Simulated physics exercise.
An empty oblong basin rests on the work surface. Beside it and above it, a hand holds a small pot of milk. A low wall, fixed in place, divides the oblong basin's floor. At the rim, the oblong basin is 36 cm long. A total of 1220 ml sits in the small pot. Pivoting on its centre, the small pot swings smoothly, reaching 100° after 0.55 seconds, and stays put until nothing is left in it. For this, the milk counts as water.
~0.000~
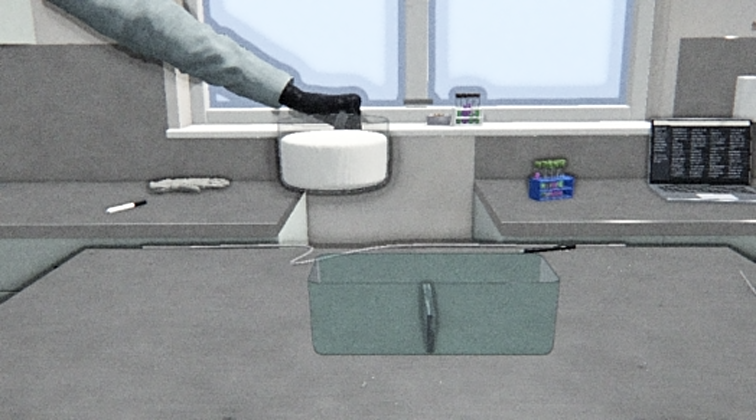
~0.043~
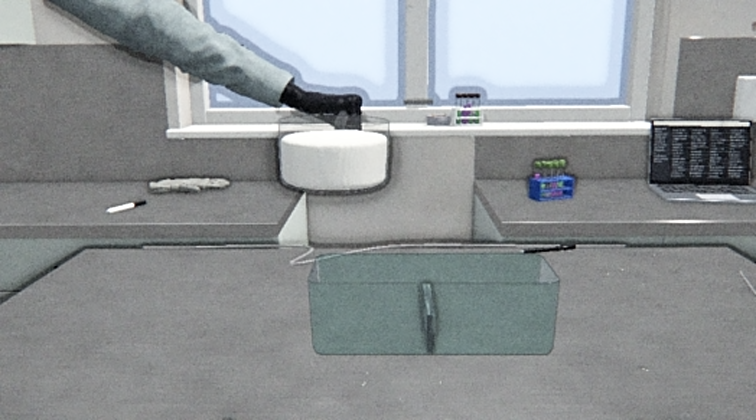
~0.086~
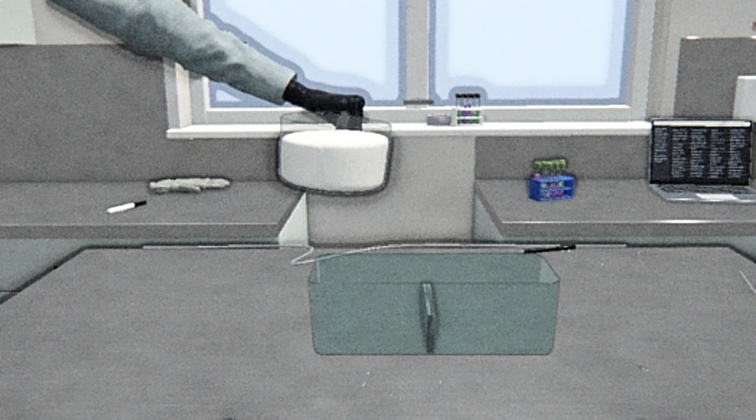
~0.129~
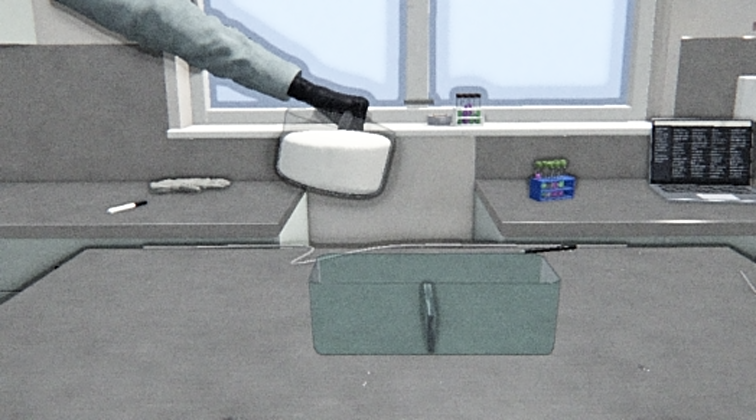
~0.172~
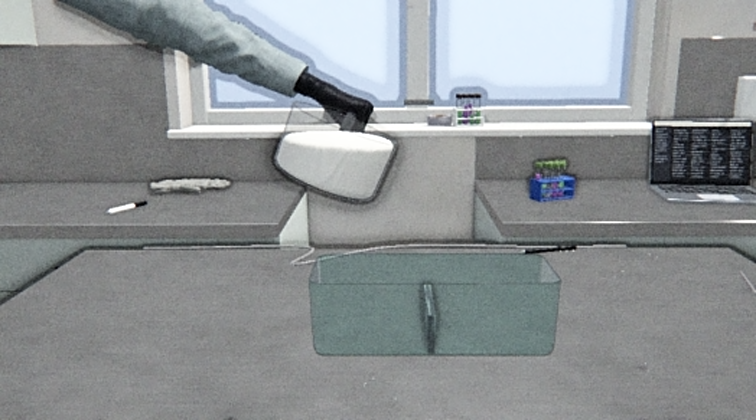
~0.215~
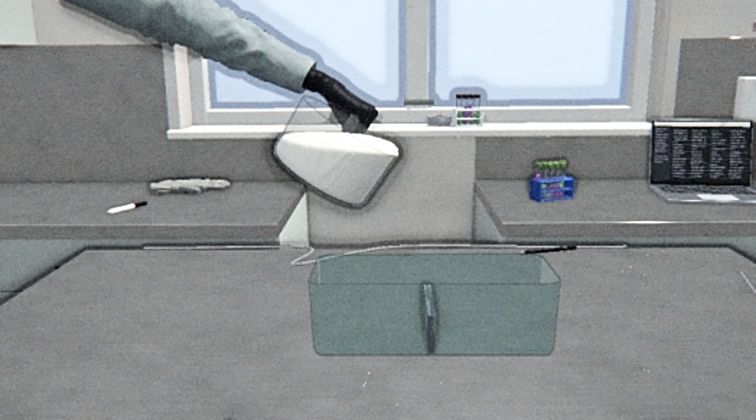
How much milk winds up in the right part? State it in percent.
About 44 per cent.
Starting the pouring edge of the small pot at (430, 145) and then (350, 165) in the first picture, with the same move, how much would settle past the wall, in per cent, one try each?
About 85 %, then about 15 %.
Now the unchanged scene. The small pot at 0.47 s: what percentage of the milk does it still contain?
Some 38 % of it is still there.
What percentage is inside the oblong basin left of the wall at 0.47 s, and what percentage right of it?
Left roughly 2 per cent, right roughly 10.
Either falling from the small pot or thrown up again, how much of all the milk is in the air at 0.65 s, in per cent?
Roughly 12 per cent.
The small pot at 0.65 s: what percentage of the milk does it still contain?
I'd estimate some 12 per cent.
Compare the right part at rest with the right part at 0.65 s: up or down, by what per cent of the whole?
It falls by about 4.
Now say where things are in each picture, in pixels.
The first frame shows tilt 0°; pouring edge (388, 121); surface from (282, 138) to (387, 137); the oblong basin's rim runs from (313, 269) to (551, 268); the wall's top is at (428, 299).
The second frame shows tilt 2°; pouring edge (389, 123); surface from (282, 138) to (387, 138).
The third frame shows tilt 6°; pouring edge (391, 127); surface from (283, 137) to (388, 139).
The fourth frame shows tilt 13°; pouring edge (394, 134); surface from (284, 137) to (391, 140).
The fifth frame shows tilt 22°; pouring edge (396, 144); surface from (284, 138) to (394, 142).
The sixth frame shows tilt 33°; pouring edge (396, 156); surface from (281, 137) to (389, 147); 1 per cent is over the edge.
By 0.47 s the tilt is 94° and 39 per cent is still to pour, 2 is left of the wall and 10 right of it.
By 0.65 s the tilt is 100° and 11 per cent is still to pour, 30 is left of the wall and 47 right of it.
By 0.84 s the tilt is 100° and 3 per cent is still to pour, 38 is left of the wall and 36 right of it.
By 1.05 s the tilt is 100° and 0 per cent is still to pour, 51 is left of the wall and 43 right of it.
At rest 52 per cent lies left of the wall, 44 right of it and 4 outside.
